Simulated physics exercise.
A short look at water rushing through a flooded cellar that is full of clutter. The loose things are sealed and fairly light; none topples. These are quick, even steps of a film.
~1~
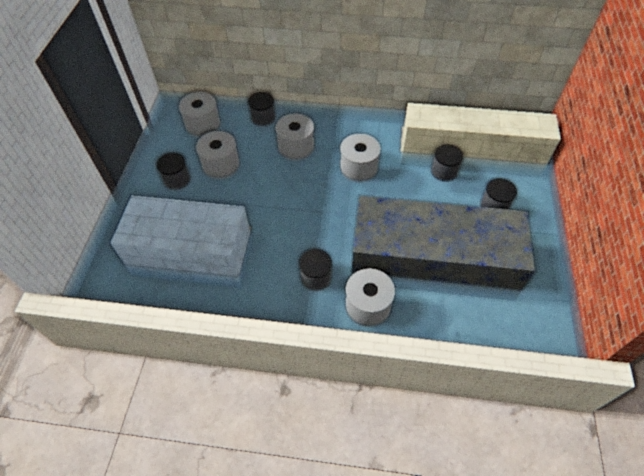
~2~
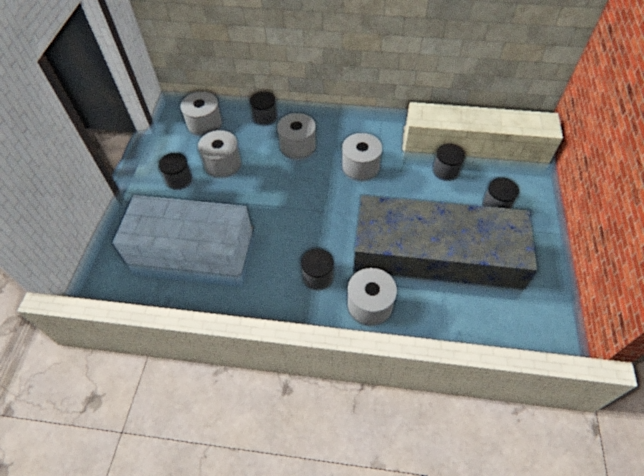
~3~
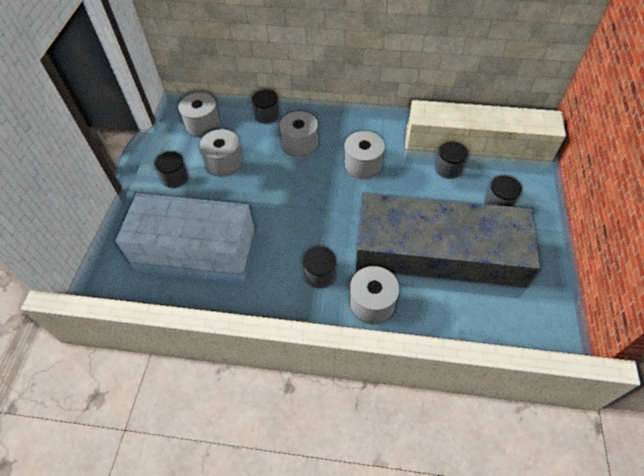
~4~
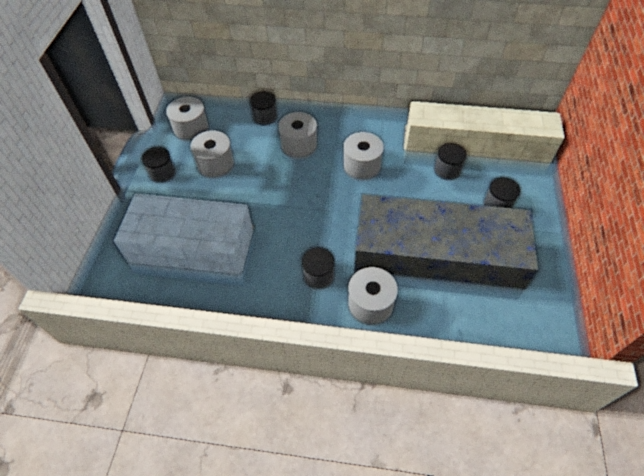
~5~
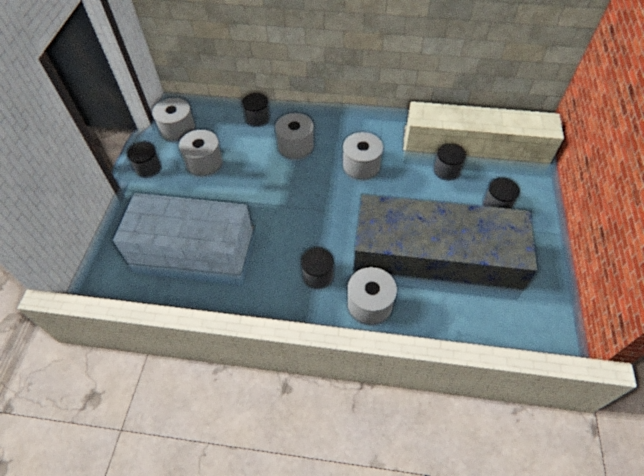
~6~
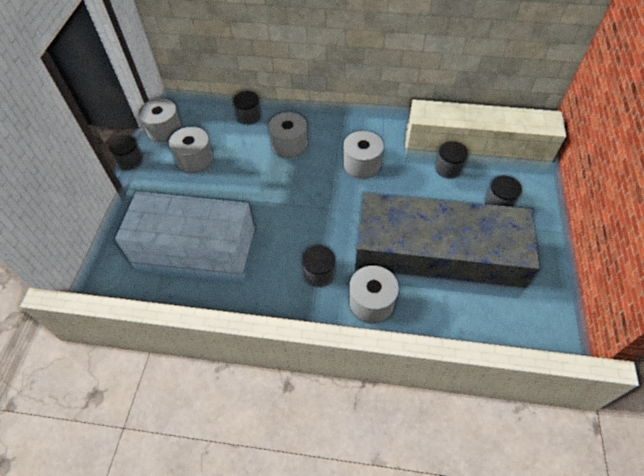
To begin with, grey and black round containers sit in blue water around still blocks, beside a closed dark door at left. The door opens, and the containers nearest it start drifting left, followed more slightly by others in the left group, while those on the right stay put.
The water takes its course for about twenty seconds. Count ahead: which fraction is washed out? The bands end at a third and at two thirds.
That comes to two thirds or above.
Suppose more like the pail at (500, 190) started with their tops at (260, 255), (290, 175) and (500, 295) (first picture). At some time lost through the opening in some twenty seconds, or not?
In turn: Washed out, carried outside, left behind.
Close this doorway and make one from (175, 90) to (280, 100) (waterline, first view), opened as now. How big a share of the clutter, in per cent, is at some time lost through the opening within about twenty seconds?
Some 90 per cent.
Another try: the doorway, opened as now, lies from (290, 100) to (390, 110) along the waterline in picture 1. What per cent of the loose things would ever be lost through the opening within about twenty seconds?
Some 100 per cent.
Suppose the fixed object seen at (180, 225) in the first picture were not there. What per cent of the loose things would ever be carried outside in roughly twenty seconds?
Near 70 in a hundred.
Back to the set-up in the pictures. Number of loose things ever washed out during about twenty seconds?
That makes 8.
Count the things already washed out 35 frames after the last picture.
It comes to 7.
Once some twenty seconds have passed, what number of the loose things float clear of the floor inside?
2 of them.
A moment on, 3 of 10 are out; 7 afloat.
Next, 5 of 10 are out; 5 afloat.
Later, 7 of 10 are out; 3 afloat.
In the end, 8 of 10 are out; 2 afloat.
